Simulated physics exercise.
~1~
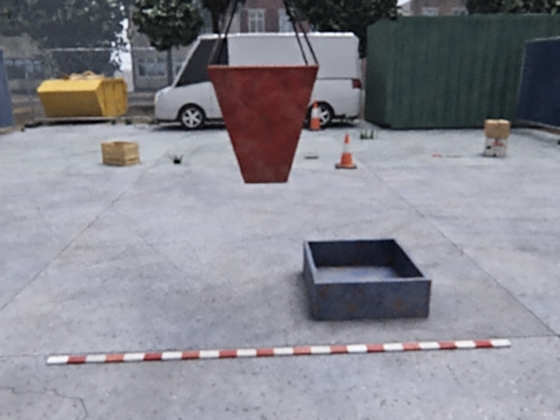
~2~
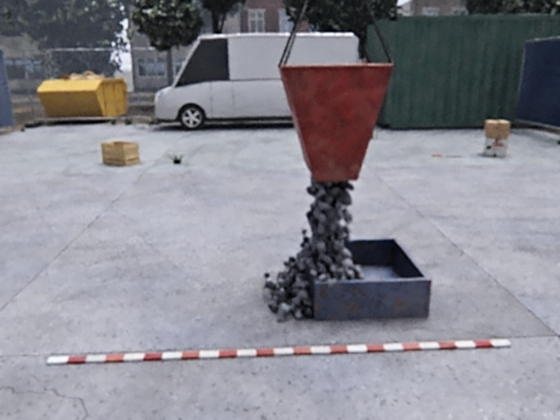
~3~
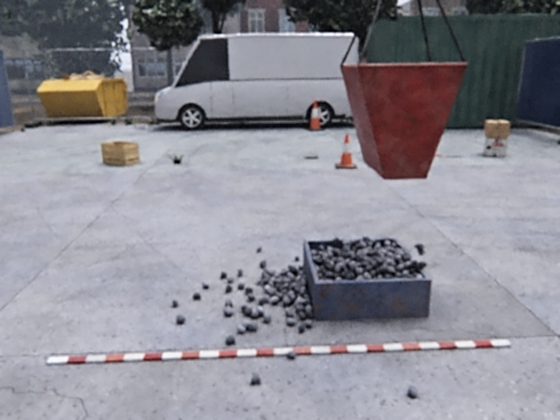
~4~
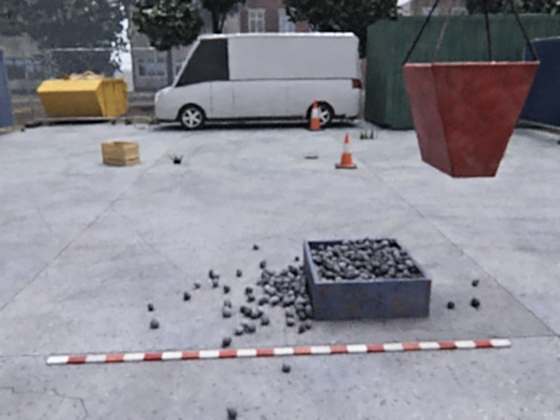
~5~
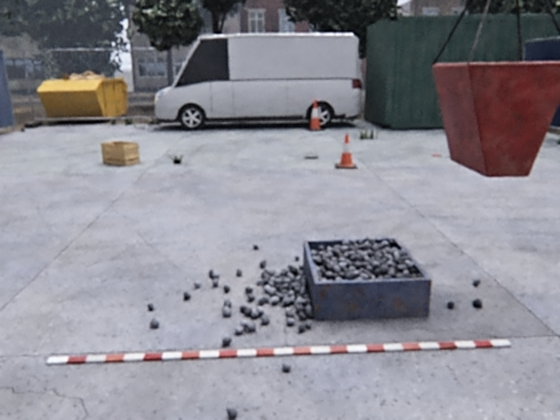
In a concrete yard with a parked white van, a yellow dumpster and a green container behind, a tapered red skip hangs above and to the left of an open blue bin, beyond a red and white striped bar on the ground. The skip moves right and dark grey stones pour from its bottom, some landing on the ground at the bin's left side and most dropping into the bin. The emptied skip carries on rightwards while a few strays roll outward. At the end the skip hangs at the far right, the bin is heaped with stones, and a smaller spread lies still, mostly to its left.
